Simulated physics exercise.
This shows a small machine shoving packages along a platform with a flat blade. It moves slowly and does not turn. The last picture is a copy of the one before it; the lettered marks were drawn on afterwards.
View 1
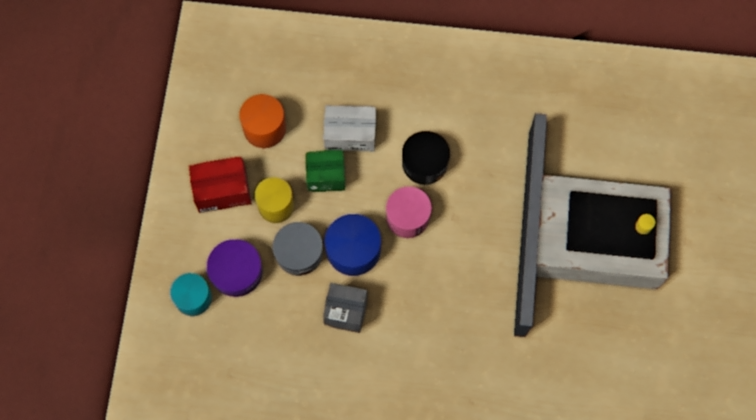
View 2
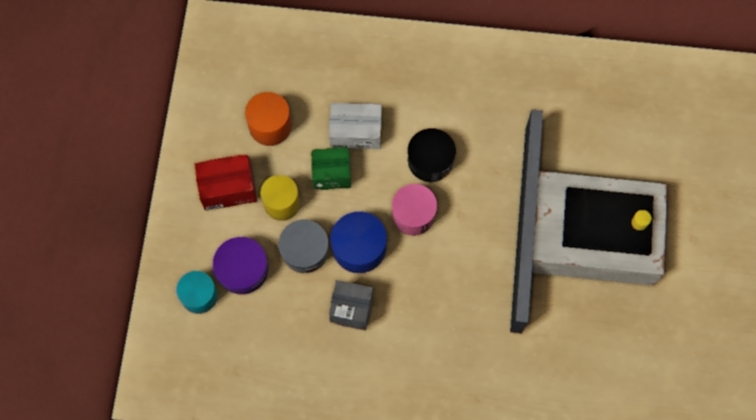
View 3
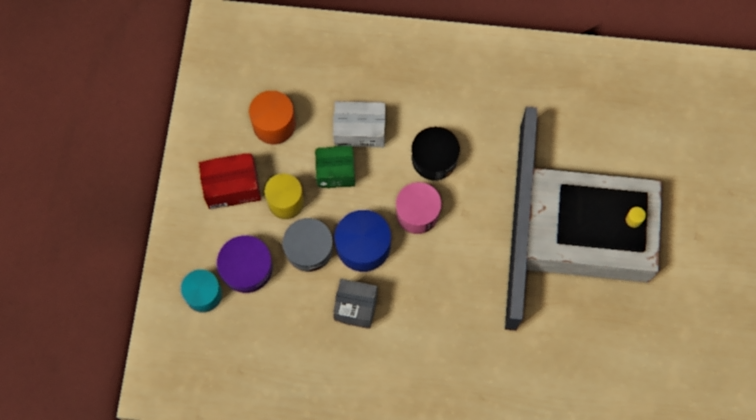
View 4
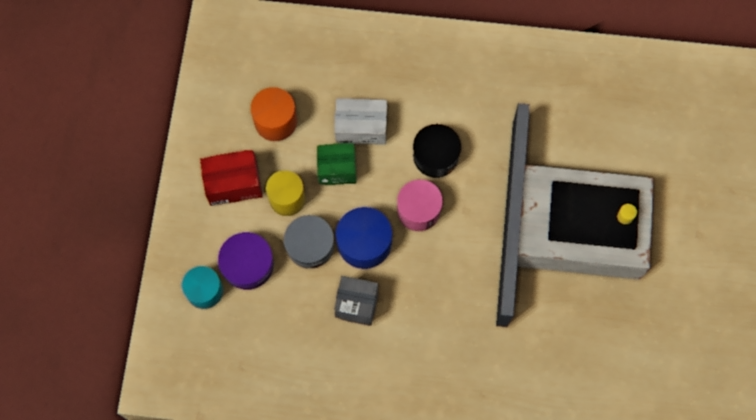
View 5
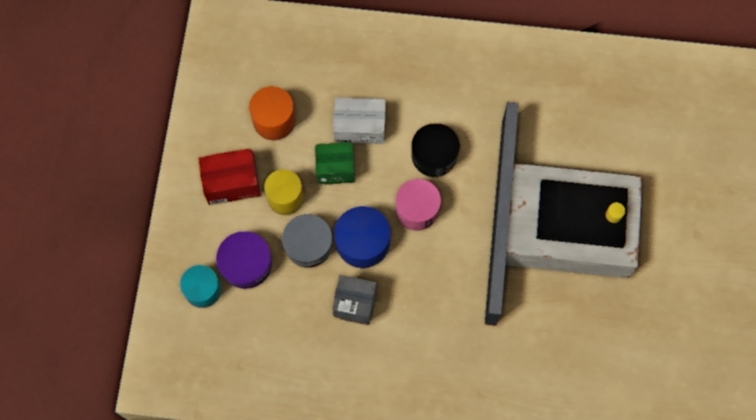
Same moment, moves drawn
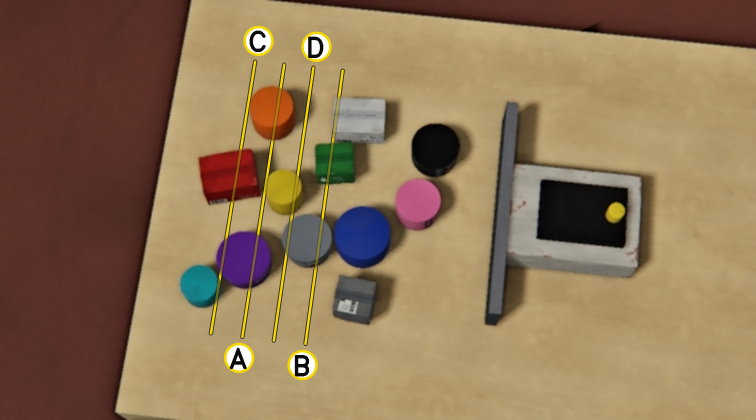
Small machine with a flat blade creeping left across a platform toward colourful pails, canisters and boxes, which stay untouched.
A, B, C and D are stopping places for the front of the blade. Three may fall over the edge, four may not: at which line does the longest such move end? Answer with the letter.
The farthest such stop is C.
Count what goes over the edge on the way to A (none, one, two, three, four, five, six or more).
In all, none.
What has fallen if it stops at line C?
The red box.
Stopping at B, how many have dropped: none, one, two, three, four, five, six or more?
In all, none.
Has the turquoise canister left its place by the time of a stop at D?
Yes.
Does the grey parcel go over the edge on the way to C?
No.
On the copy, A at (264, 196); B at (325, 202); C at (234, 192); D at (294, 199).
On C. First, robot (477, 202); white parcel (346, 117); black pail (382, 149).
Then, robot (380, 191); turquoise canister (173, 315); red box (200, 173).
Finally, robot (303, 183); red box over the edge; grey pail (148, 227); one fallen.
By contrast, A is within the limit but short; B is within the limit but short; D is within the limit but short.
